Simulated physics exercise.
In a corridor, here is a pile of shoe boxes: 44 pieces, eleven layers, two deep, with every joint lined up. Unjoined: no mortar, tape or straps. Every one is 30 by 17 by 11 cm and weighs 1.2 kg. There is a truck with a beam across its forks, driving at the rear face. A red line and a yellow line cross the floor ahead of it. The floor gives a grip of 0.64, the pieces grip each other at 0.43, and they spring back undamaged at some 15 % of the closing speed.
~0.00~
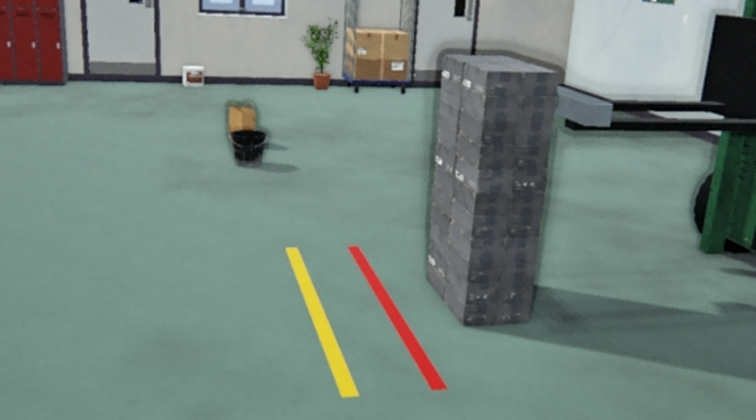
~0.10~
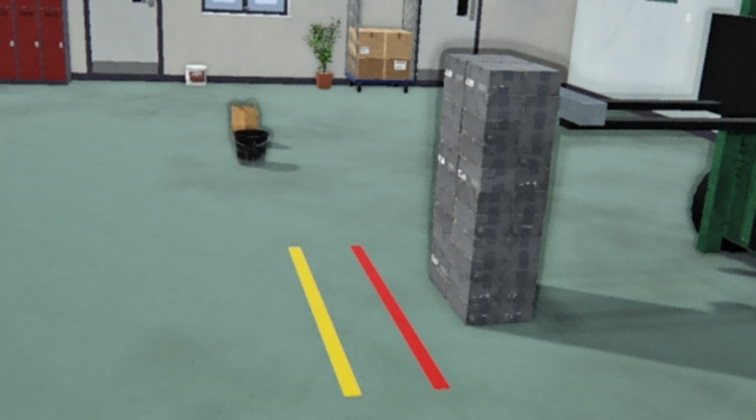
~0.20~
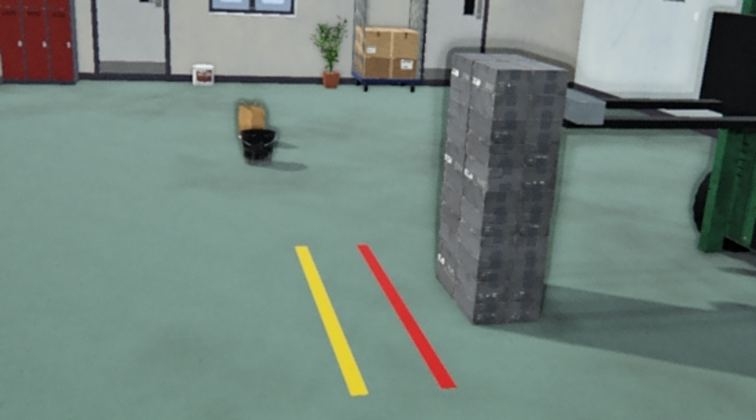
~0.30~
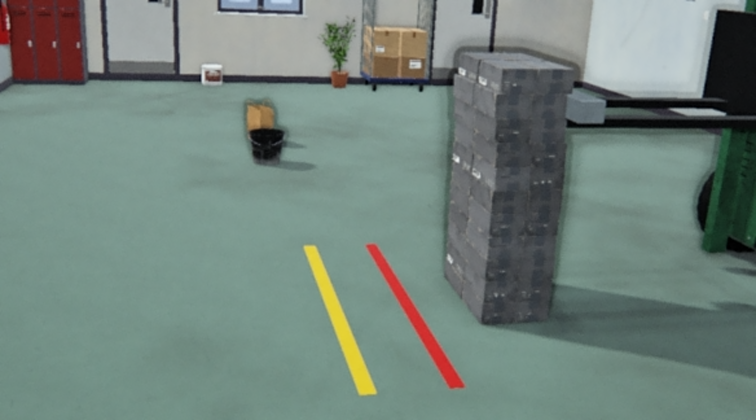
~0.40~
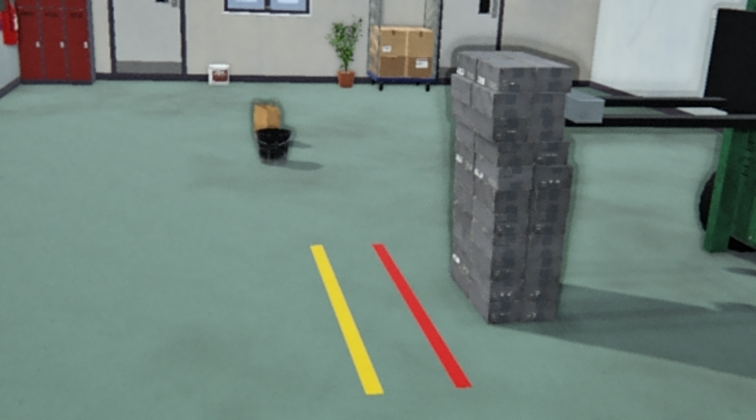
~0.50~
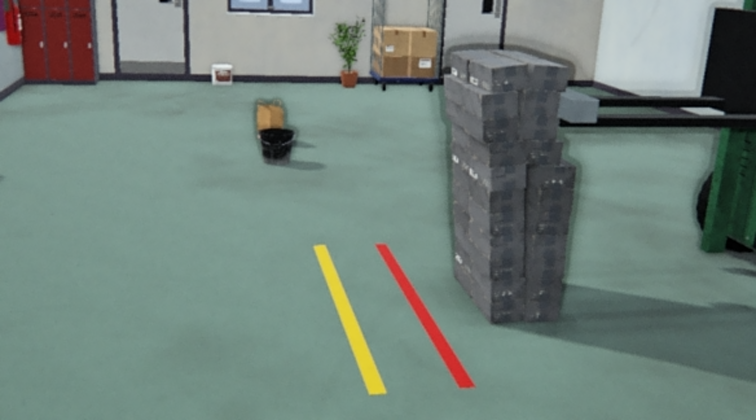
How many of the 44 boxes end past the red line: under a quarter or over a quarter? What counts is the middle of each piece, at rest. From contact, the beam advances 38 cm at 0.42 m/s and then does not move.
Over a quarter.
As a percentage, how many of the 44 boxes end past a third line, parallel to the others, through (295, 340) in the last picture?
Close to 20 in a hundred.
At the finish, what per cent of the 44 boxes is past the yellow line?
35 per cent or so.
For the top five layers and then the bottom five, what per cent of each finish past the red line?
70% and 20%.
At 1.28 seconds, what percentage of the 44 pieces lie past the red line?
40 per cent at that moment.
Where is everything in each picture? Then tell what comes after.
In the first picture (places mark the middle of the side facing us; the camera pans a little), beam (597, 115) 9 cm from the stack; yellow line, near end, (328, 339); red line, near end, (406, 334); nothing disturbed.
In the second picture, beam (592, 114) 50 mm from the stack.
In the third picture, beam (590, 113) 8 mm from the stack.
In the fourth picture, beam (590, 112) 34 mm in; 12 disturbed, none past the red line.
In the fifth picture, beam (588, 112) 8 cm in; 25 disturbed, none past the red line.
In the sixth picture, beam (583, 111) 12 cm in; yellow line, near end, (355, 336); red line, near end, (434, 332); steepest lean 7°, the box at (510, 79); 28 disturbed, none past the red line.
After 0.90 s, 6 of the 44 boxes past the red line.
After 1.28 s, 18 of the 44 boxes past the red line.
At rest (3.0 s), 21 of the 44 boxes past the red line. That is 48 per cent.
